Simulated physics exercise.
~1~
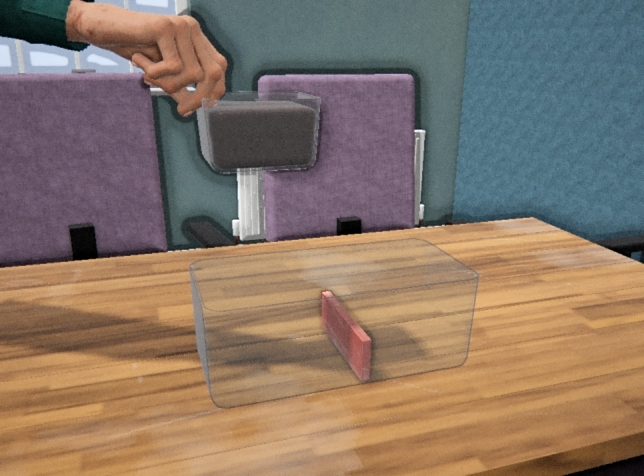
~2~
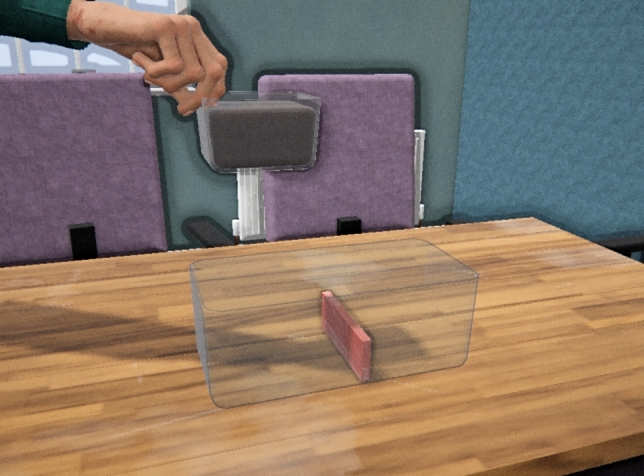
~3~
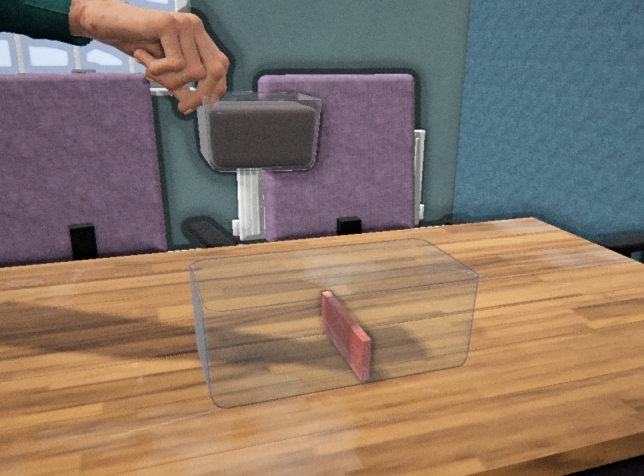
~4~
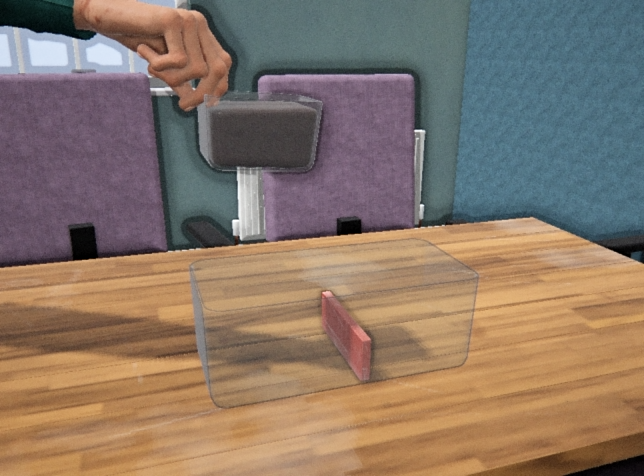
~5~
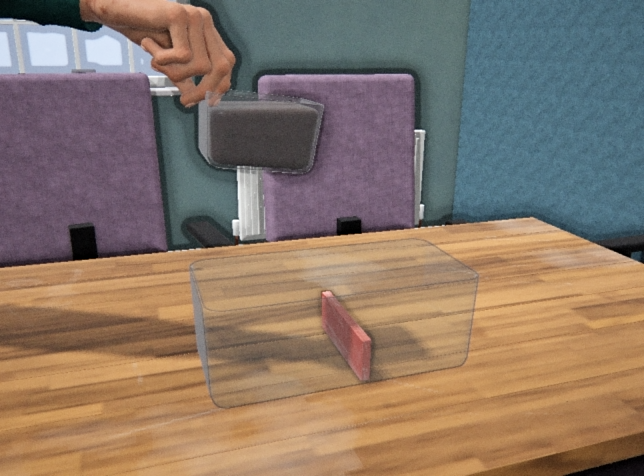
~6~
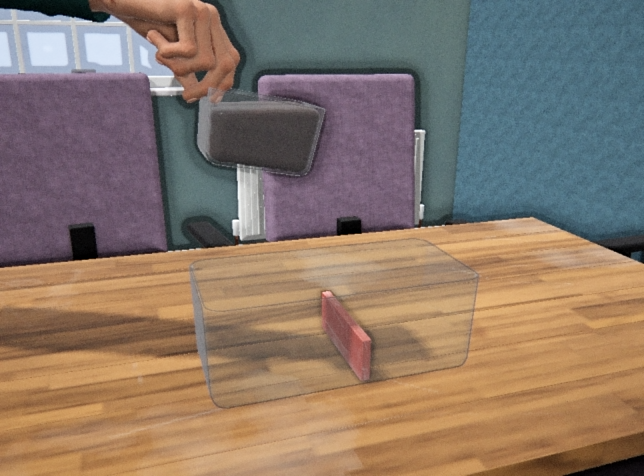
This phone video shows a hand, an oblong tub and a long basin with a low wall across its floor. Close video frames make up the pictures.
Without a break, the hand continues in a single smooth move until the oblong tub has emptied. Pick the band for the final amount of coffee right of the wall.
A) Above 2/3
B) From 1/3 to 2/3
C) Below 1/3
(A) Above 2/3.
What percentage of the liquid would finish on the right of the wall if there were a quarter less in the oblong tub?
It works out near 70 percent.
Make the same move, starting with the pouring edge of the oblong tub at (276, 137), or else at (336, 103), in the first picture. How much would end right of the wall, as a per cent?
In order: Close to 35 and 95 percent.
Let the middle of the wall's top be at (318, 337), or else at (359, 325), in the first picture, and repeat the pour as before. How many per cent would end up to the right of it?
90 % and 65 %, roughly.
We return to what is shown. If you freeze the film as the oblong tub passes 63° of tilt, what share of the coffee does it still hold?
Close to 50 parts in a hundred remain.
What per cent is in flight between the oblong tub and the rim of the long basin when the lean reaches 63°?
Something like 35 per cent of it.
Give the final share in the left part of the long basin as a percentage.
Roughly 25 in a hundred.
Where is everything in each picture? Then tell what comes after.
The first frame shows tilt 0°; pouring edge (309, 97); surface from (202, 108) to (305, 107); the long basin's rim runs from (196, 286) to (450, 257); the wall's top is at (345, 315).
The second frame shows tilt 0°; pouring edge (309, 97); surface from (202, 108) to (305, 106).
The third frame shows tilt 2°; pouring edge (309, 99); surface from (203, 108) to (306, 106).
The fourth frame shows tilt 4°; pouring edge (310, 101); surface from (204, 107) to (306, 106).
The fifth frame shows tilt 7°; pouring edge (312, 104); surface from (204, 108) to (308, 107).
The sixth frame shows tilt 11°; pouring edge (313, 108); surface from (206, 108) to (309, 107).
A moment on, the oblong tub is tipped part way and 50 per cent is still to pour, 1 is left of the wall and 16 right of it.
Next, the oblong tub is tipped right over and 8 per cent is still to pour, 8 is left of the wall and 74 right of it.
Then the oblong tub is tipped right over and 0 per cent is still to pour, 24 is left of the wall and 75 right of it.
Later the oblong tub is tipped right over and 0 per cent is still to pour, 24 is left of the wall and 75 right of it.
At rest 24 per cent lies left of the wall, 75 right of it and 1 outside.
